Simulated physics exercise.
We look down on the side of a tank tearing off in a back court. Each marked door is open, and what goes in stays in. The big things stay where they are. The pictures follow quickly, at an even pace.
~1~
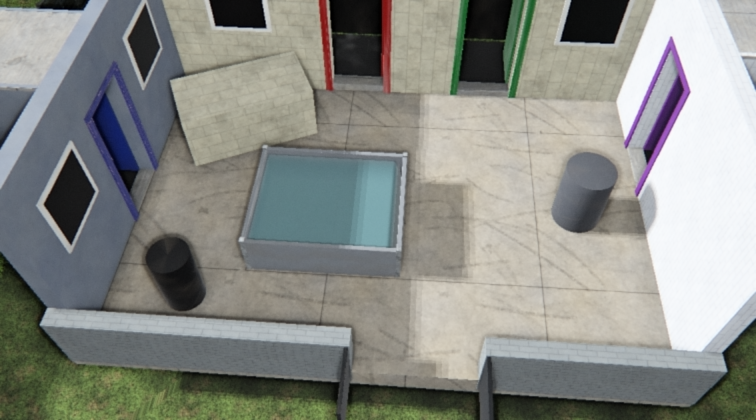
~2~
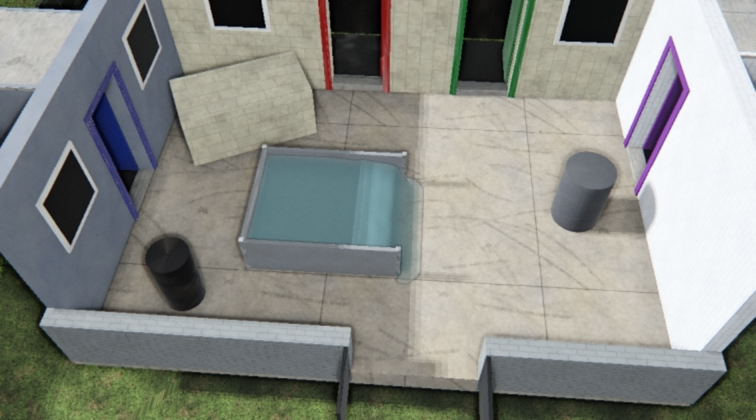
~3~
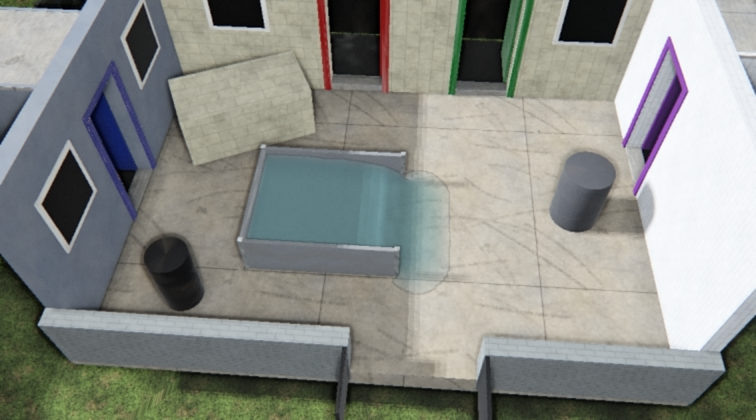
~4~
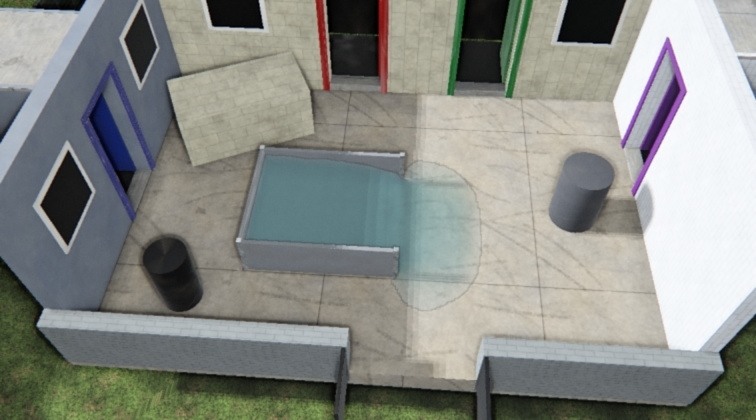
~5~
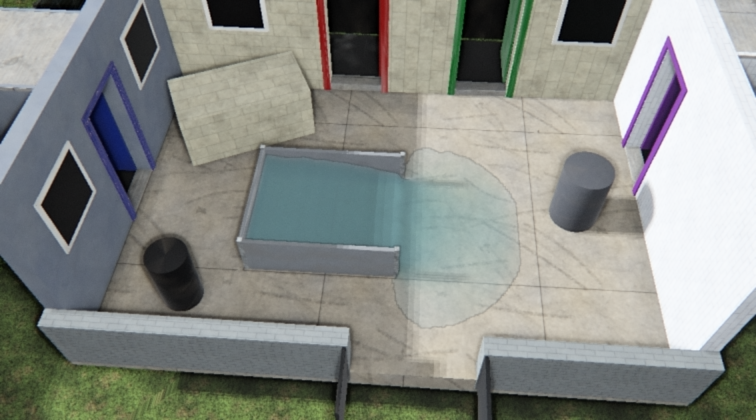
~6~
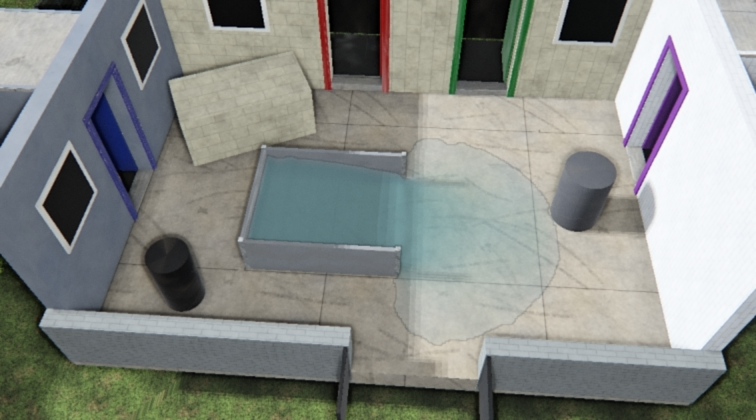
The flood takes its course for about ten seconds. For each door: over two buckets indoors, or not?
The red door stays under that; the blue door stays under that; the green door stays under that; the purple door takes more than that.
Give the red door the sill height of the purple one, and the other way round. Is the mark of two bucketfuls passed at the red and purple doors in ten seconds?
One by one: Red door floods, purple door takes less.
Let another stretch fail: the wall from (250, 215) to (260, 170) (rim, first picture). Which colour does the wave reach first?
First comes the one in blue.
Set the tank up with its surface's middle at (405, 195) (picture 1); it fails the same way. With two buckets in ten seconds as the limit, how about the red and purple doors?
Then: The red one holds; the purple one goes over.
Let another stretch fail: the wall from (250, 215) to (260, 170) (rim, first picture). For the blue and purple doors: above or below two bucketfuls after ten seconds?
Then: The blue door is over, the purple door takes less.
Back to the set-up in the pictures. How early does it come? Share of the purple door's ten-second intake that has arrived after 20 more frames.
Roughly 40 per cent.
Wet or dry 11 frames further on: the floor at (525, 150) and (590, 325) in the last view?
One after the other: Covered, awash.
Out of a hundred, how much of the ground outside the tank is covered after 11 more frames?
Close to 45 %.
A moment on, water covers 35 % of the floor; the red door not reached, the blue door not reached, the green door not reached, the purple door not reached.
Next, water covers 45 % of the floor; the red door not reached, the blue door not reached, the green door wet at the sill, nothing in, the purple door under two buckets in.
Then, water covers 45 % of the floor; the red door not reached, the blue door not reached, the green door wet at the sill, nothing in, the purple door over two buckets in.
Later, water covers 70 % of the floor; the red door wet at the sill, nothing in, the blue door not reached, the green door wet at the sill, nothing in, the purple door far over two buckets in.
In the end, water covers 95 % of the floor; the red door under two buckets in, the blue door under two buckets in, the green door wet at the sill, nothing in, the purple door far over two buckets in.
